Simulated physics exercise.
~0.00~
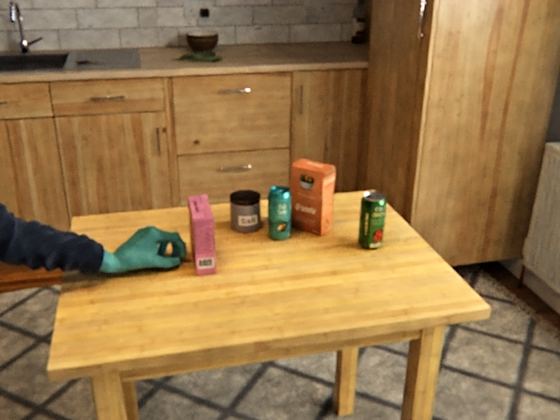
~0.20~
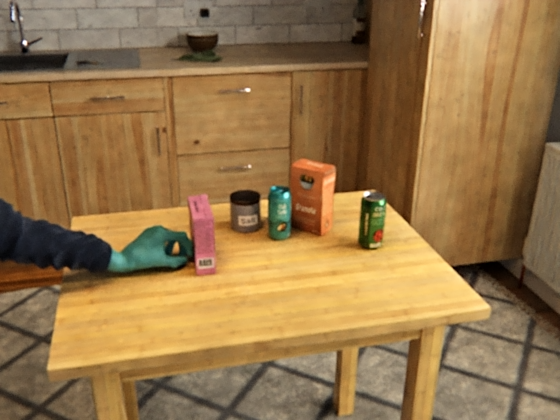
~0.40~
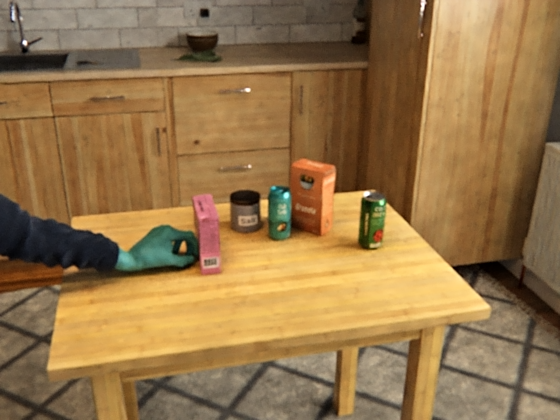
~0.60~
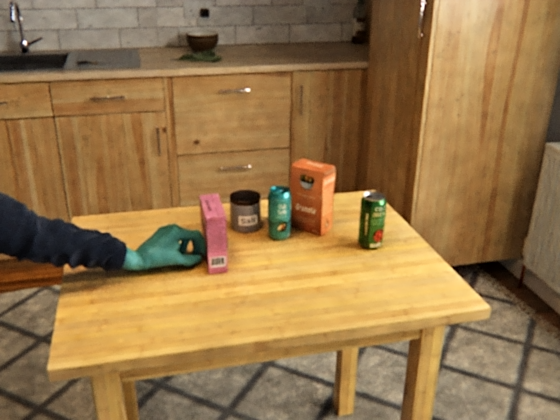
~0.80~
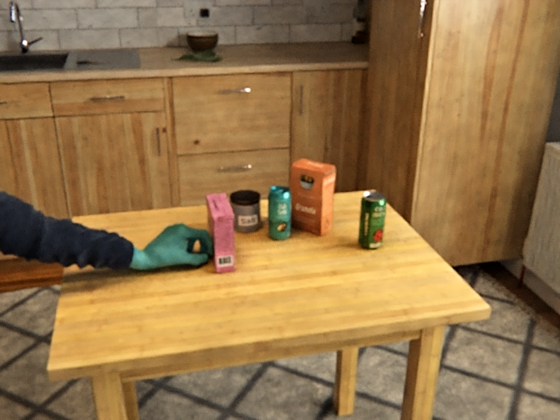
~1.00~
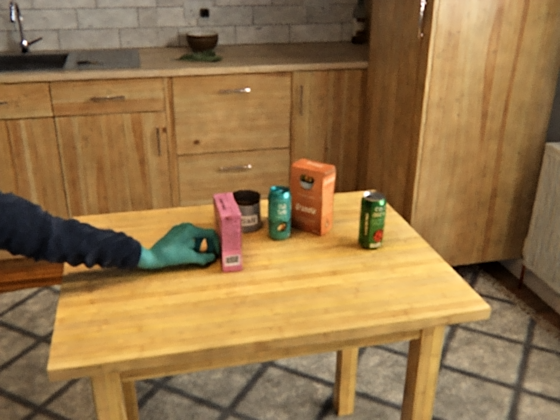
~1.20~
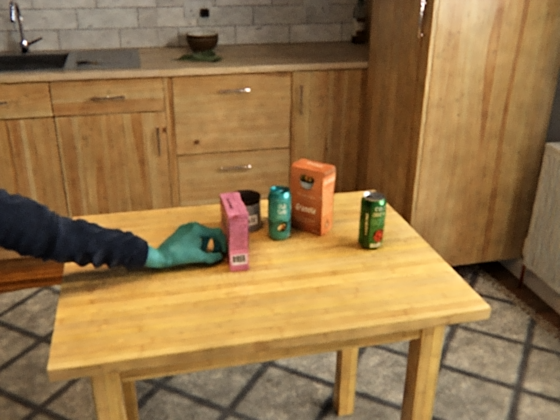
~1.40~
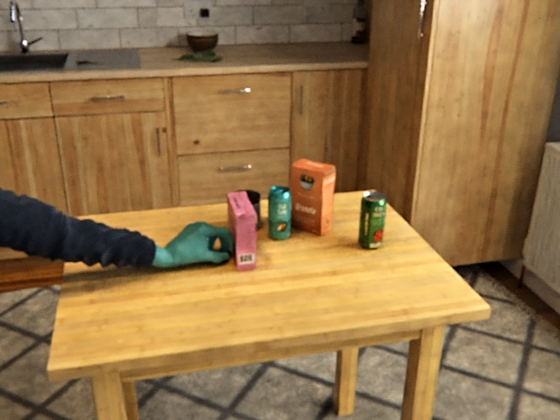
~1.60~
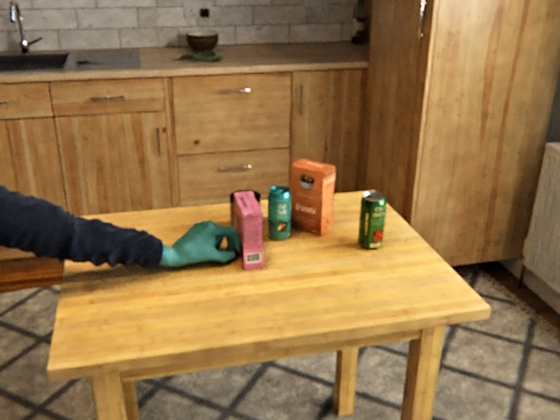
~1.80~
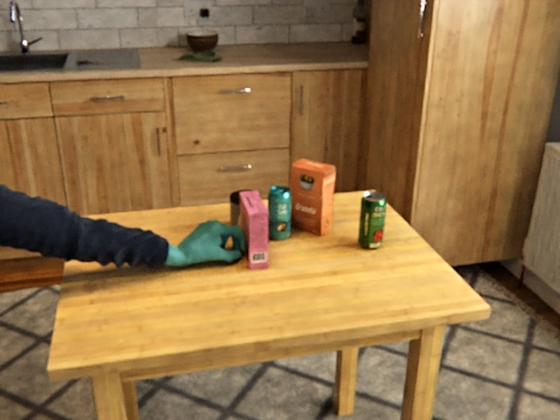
A pink packet stood upright on a wooden table as a green-gloved hand slowly pushed it to the right, past the front of a grey jar, and it ended still standing, partly hiding the jar, while the cans and orange packet stayed put.
